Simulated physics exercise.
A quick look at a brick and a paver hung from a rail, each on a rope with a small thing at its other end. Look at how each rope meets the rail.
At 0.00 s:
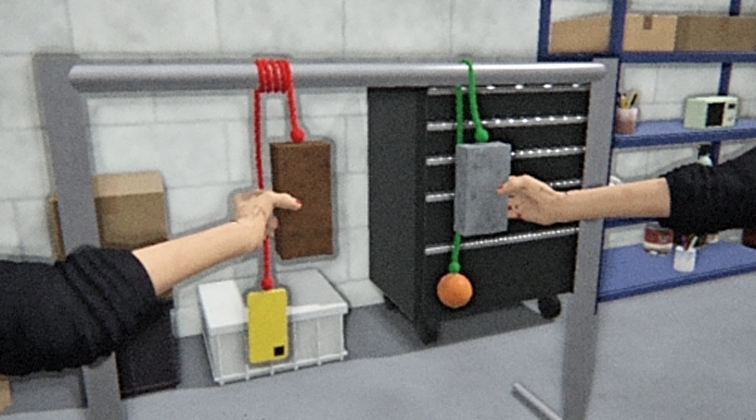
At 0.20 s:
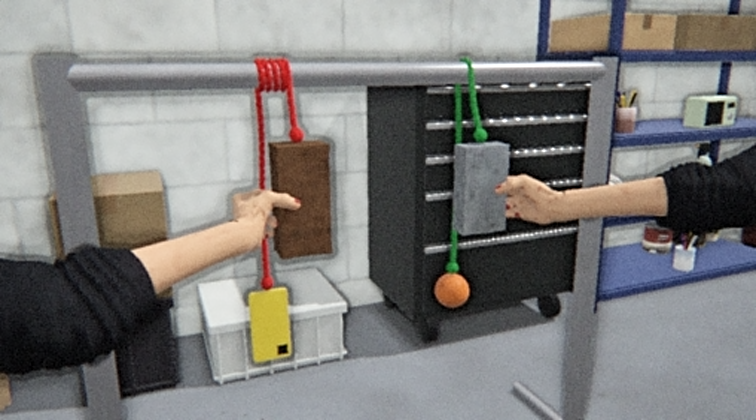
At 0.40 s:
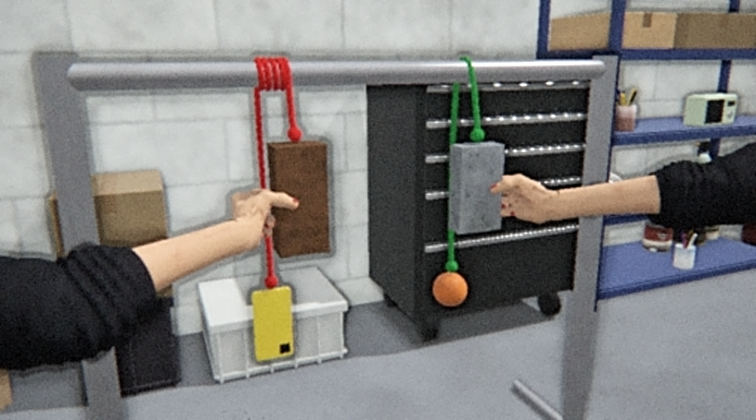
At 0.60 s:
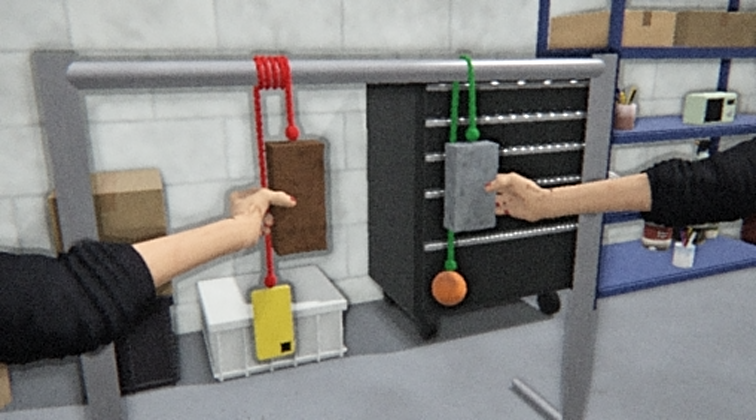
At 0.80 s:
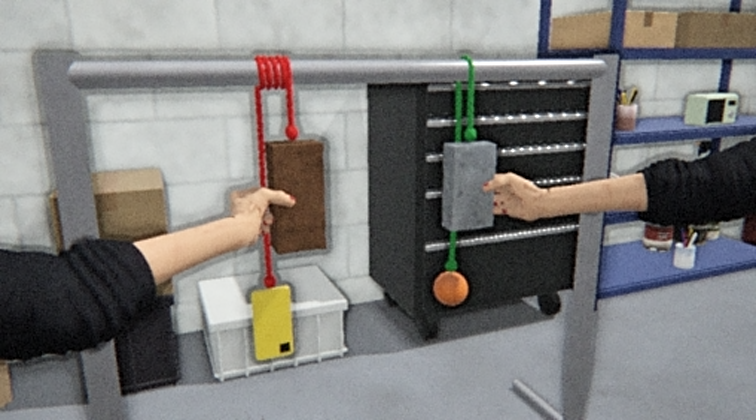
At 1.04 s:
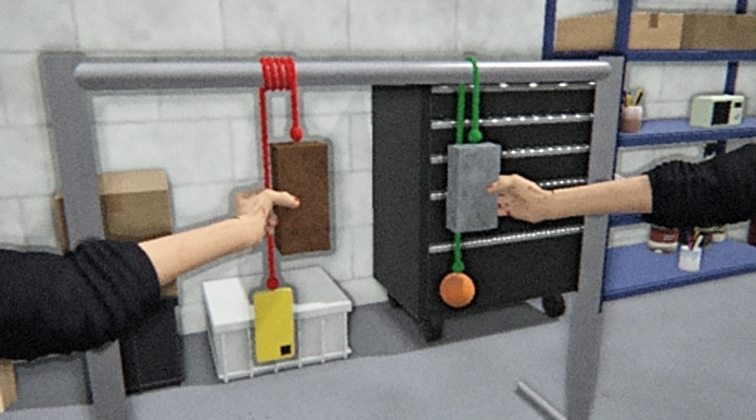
In a workshop, two hands held a brown brick and a grey block hanging from a rail, one on a red rope wrapped several times, the other on a green rope laid over, and barely moved.
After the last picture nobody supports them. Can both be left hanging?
The brick keeps its height and the paver runs down to the floor.
By 1.38 s, brick still up near (298, 197); paver dropping near (470, 265).
By 1.62 s, brick still up near (296, 197); paver on the floor.
By 1.88 s, brick still up near (298, 197); paver on the floor.
When it is over, brick still up near (297, 197); paver on the floor. The brick stays hanging and the paver drops.
